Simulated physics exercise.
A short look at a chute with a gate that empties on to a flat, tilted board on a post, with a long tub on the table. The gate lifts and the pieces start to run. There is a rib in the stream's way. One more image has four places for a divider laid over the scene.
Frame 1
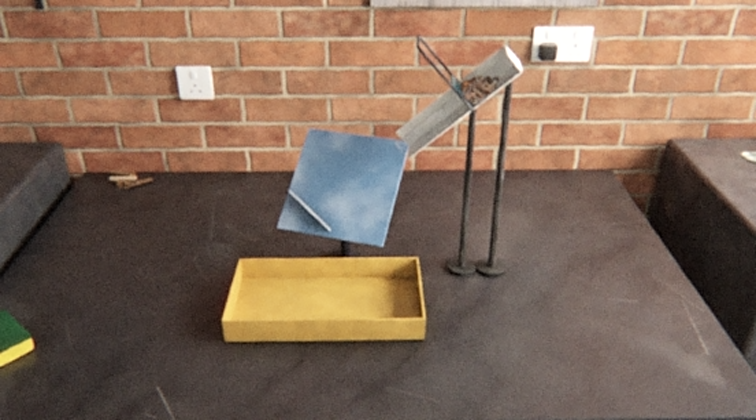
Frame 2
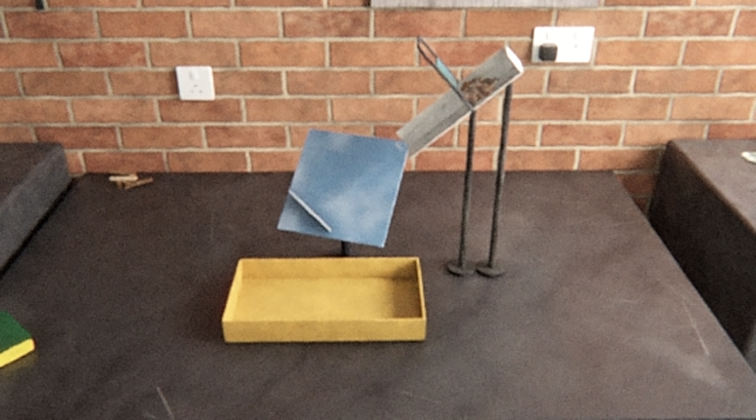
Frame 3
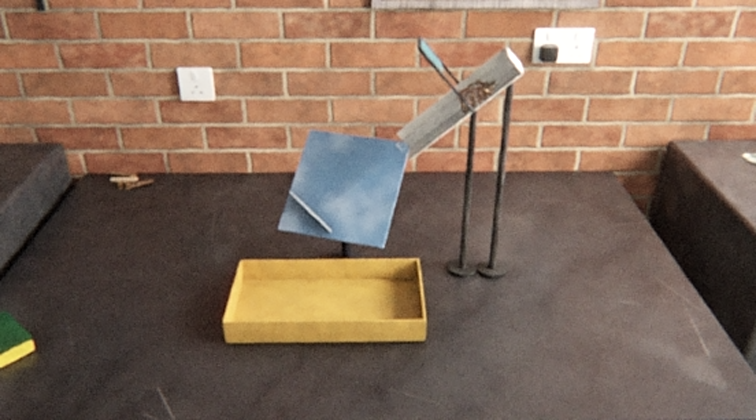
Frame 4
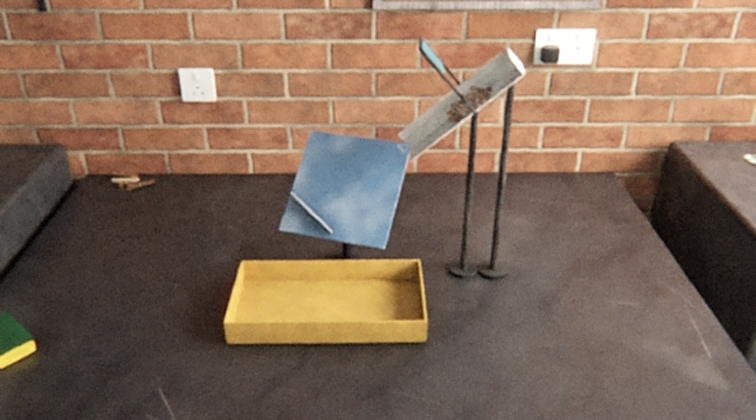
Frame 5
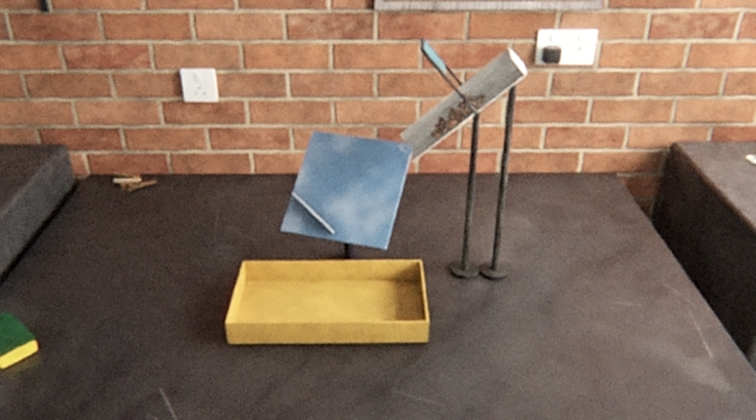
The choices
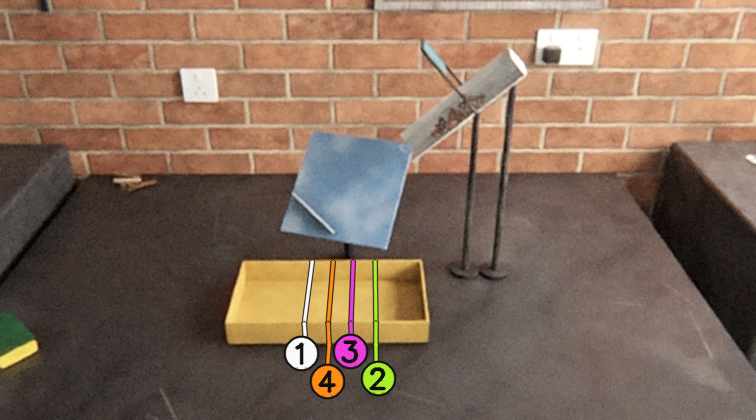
A raised chute's gate lifts, and small brown pieces slide partway down toward a tilted blue board.
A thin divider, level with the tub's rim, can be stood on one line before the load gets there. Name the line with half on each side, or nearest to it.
4 beats the others.
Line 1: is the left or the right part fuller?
More lands on the right.
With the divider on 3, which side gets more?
More lands on the left.
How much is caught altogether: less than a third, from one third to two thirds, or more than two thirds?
About that: More than two thirds.
On the marked copy, line 1 crosses the front rim at (304, 322); line 2 crosses the front rim at (375, 322); line 3 crosses the front rim at (350, 322); line 4 crosses the front rim at (328, 322).
Choosing 1, of what is caught, just a few on the left of the divider, almost all on the right.
Choosing 2, of what is caught, every piece on the left of the divider, not one piece on the right.
Choosing 3, of what is caught, almost all on the left of the divider, just a few on the right.
Choosing 4, of what is caught, roughly half on the left of the divider, roughly half on the right.
